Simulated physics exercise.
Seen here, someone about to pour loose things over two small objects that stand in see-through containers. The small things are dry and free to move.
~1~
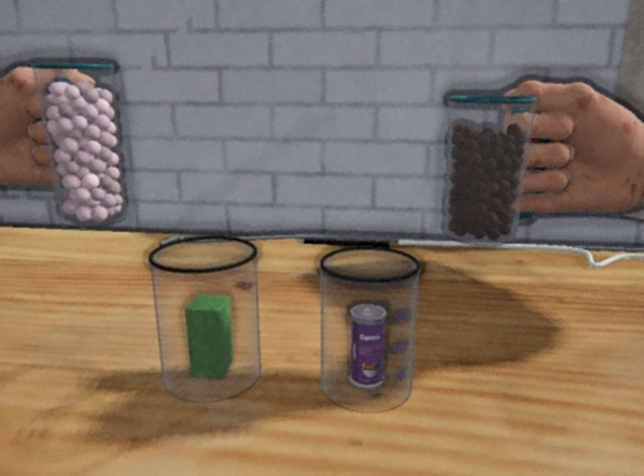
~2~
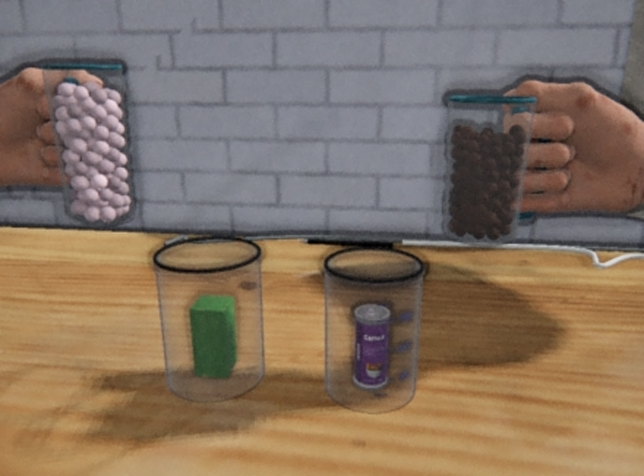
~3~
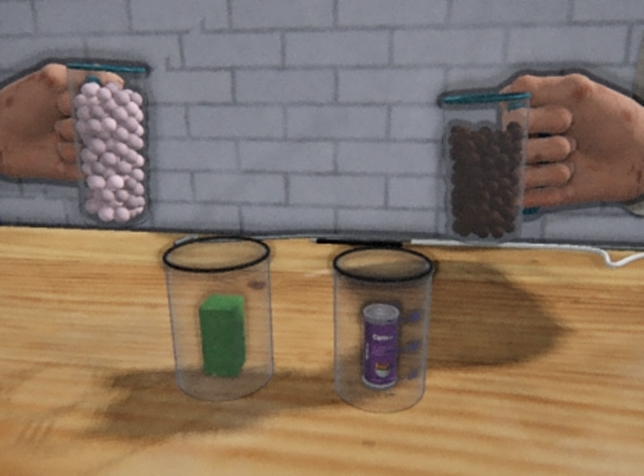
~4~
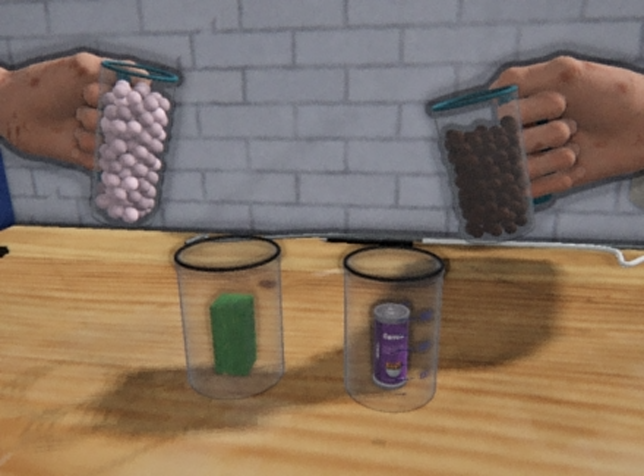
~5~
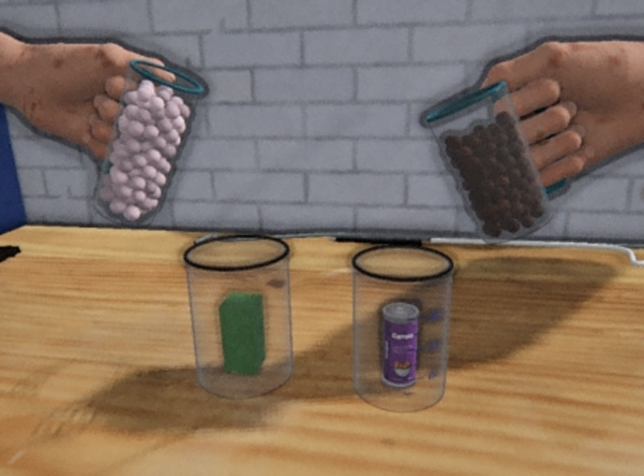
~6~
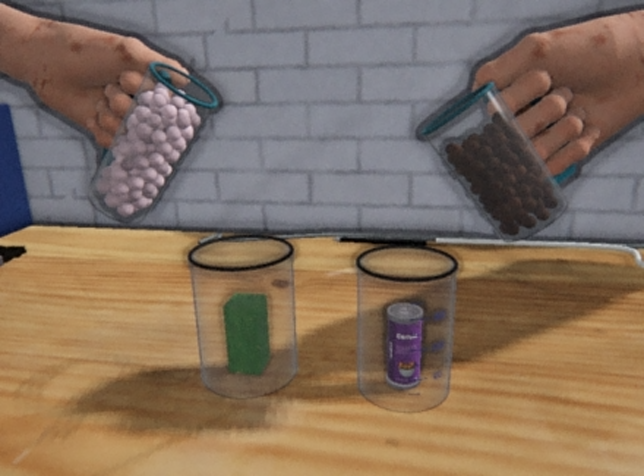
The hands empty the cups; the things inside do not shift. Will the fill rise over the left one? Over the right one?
The left object keeps its head above the surface and the right object keeps its head above the surface.
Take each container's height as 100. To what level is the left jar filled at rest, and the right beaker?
Near 55 on the left, 50 on the right.
Then, 0.46 s on from there, left jar empty, all of its cupful still in the cup; right beaker empty, all of its cupful still in the cup.
Then, 0.95 s on from there, left jar nearly empty, the bulk of its cupful still in the cup; right beaker nearly empty, nearly all of its cupful still in the cup.
Then, 1.54 s on from there, left jar a third full, none of its cupful still in the cup; right beaker a third full, none of its cupful still in the cup.
In the end, left jar half full (surface near (245, 304)), nothing beside it; right beaker half full (surface near (405, 321)), nothing beside it; the left thing is still showing; the right thing is still showing.
